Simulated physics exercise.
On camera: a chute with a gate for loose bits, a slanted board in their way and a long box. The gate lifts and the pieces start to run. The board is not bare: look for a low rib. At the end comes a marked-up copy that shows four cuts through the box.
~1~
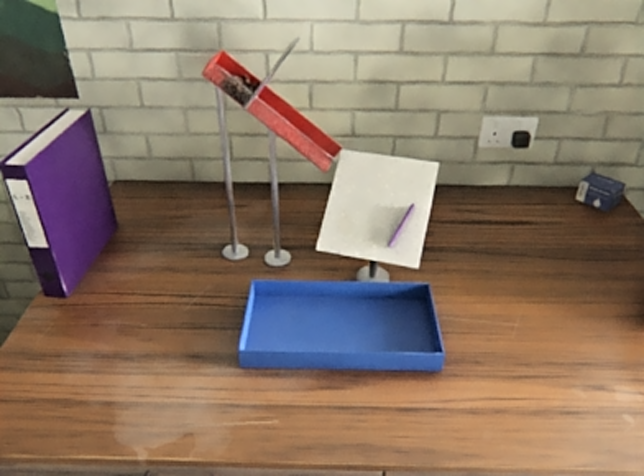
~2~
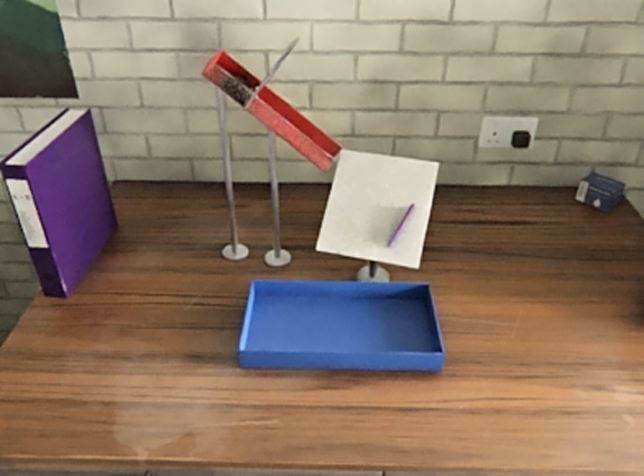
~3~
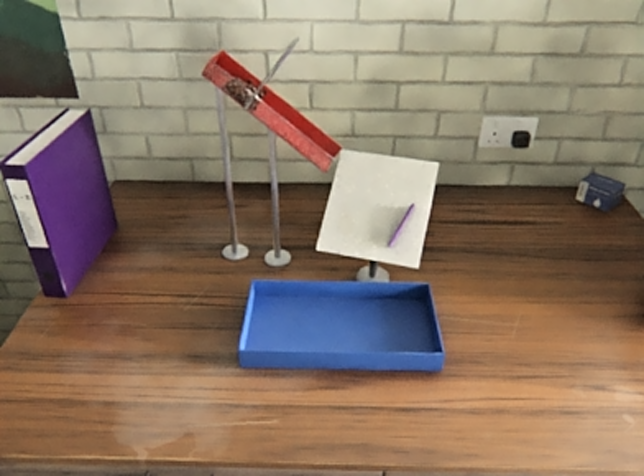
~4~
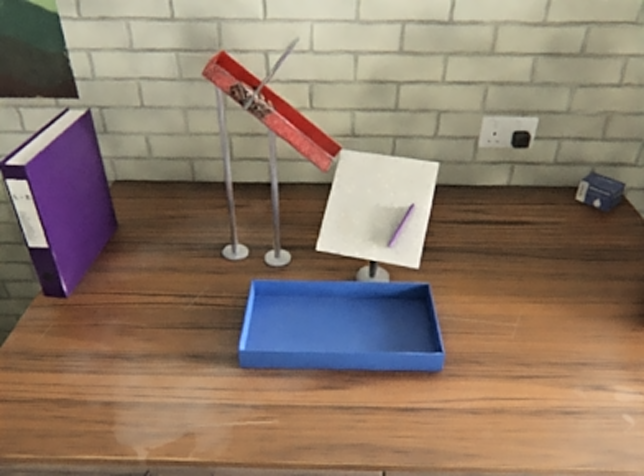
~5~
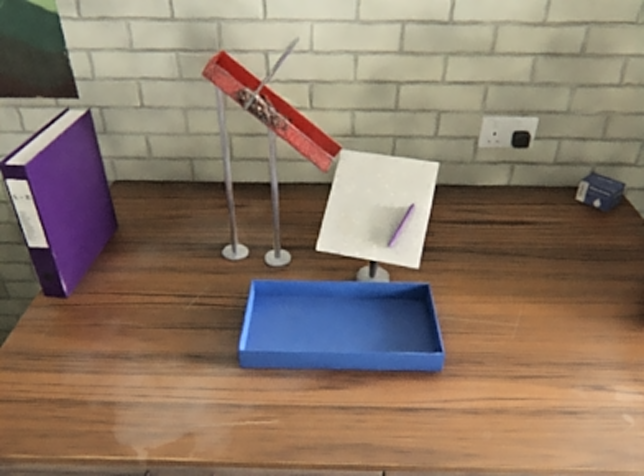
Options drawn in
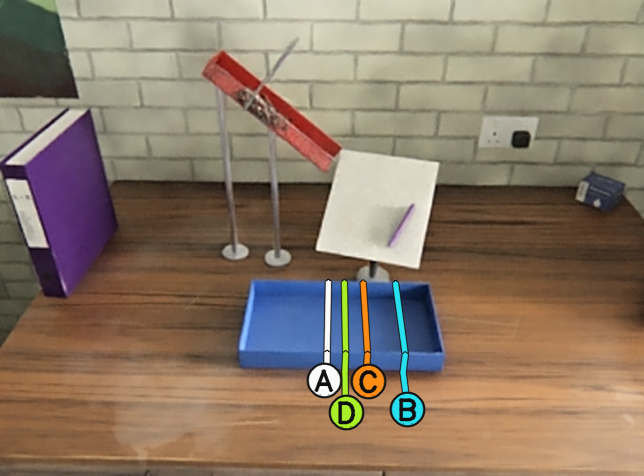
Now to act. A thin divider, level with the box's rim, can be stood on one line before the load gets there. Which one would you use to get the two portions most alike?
Line C does it best.
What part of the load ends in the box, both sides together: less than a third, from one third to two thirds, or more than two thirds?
More than two thirds.
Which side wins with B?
More lands on the left.
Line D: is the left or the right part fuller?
Right.
On the marked copy, line A crosses the front rim at (327, 352); line B crosses the front rim at (405, 353); line C crosses the front rim at (367, 352); line D crosses the front rim at (345, 352).
For line A, of what is caught, a stray few on the left of the divider, nearly all on the right.
For line B, of what is caught, all on the left of the divider, none on the right.
For line C, of what is caught, about half on the left of the divider, about half on the right.
For line D, of what is caught, a small part on the left of the divider, nearly all on the right.
